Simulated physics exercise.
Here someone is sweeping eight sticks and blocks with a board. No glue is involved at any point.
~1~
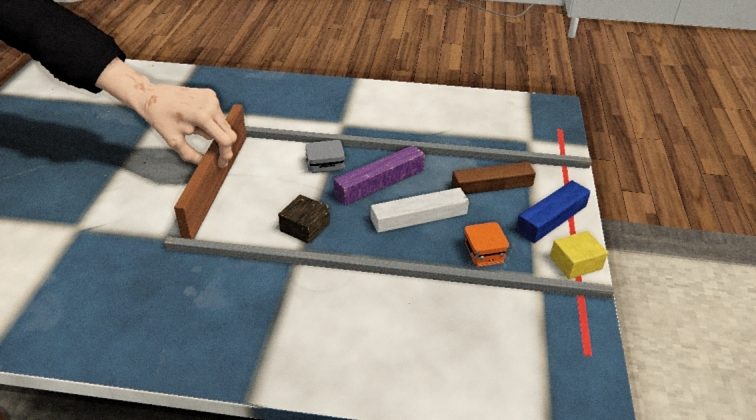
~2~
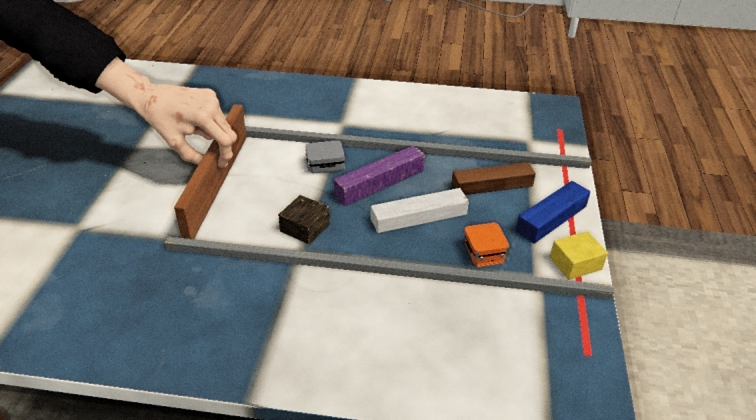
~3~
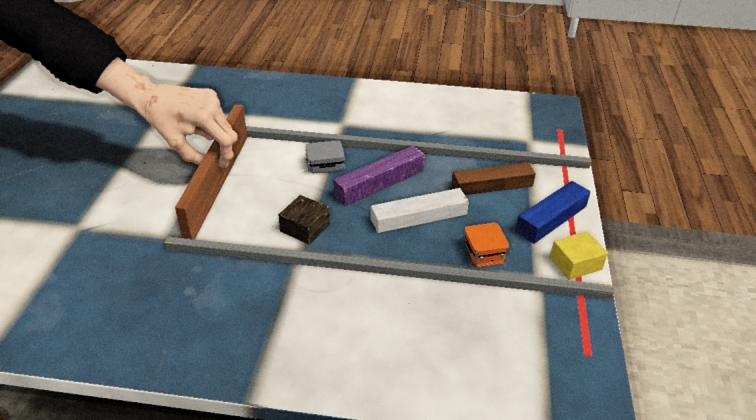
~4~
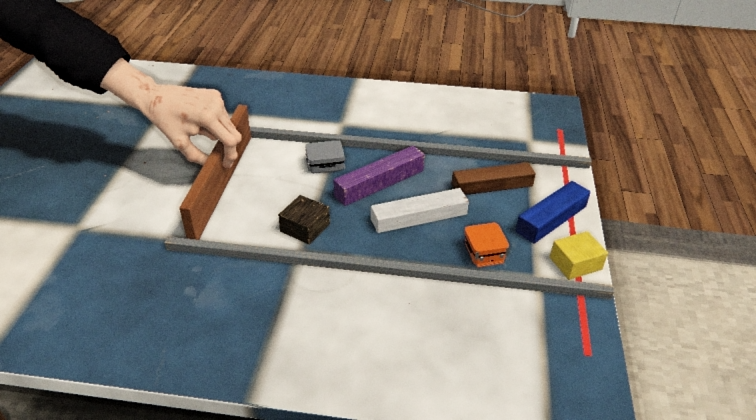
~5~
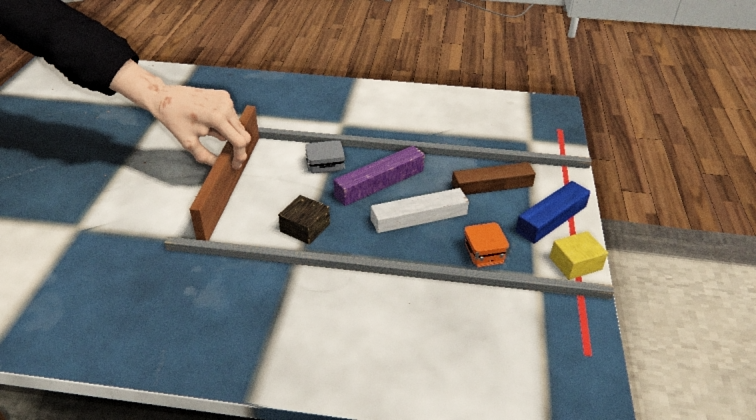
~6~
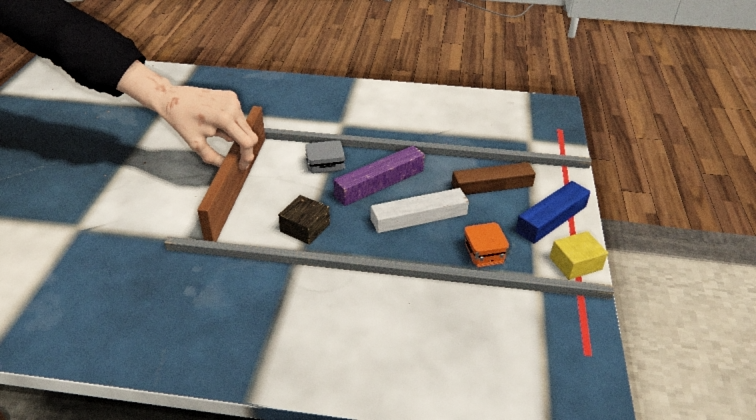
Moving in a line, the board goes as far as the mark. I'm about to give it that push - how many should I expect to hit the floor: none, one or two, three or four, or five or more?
Expect five or more.
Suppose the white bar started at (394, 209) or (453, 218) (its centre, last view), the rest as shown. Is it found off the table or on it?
First place: It comes off; second place: It comes off.
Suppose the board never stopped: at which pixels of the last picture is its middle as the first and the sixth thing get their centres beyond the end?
In pixels, around (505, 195) followed by around (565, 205).
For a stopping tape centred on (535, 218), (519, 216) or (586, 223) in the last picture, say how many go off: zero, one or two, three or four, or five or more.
Tape by tape, the falls would be three to four, then one to two, then at least five.
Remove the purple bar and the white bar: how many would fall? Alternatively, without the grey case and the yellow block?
That gives 4 in the first case, then 4 in the second.
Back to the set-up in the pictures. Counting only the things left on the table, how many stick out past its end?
It would come to 2.
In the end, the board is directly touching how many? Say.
It touches 2.
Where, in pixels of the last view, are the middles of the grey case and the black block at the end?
The grey case settles near (586, 178); as for the black block, near (597, 247).
Soon after, none off yet; yellow block at rest near (578, 255); blue stick at rest near (554, 211); brown stick at rest near (493, 179).
In the end, the number that fall off is five or more; gone, purple bar, white bar, orange case, brown stick, blue stick and yellow block.
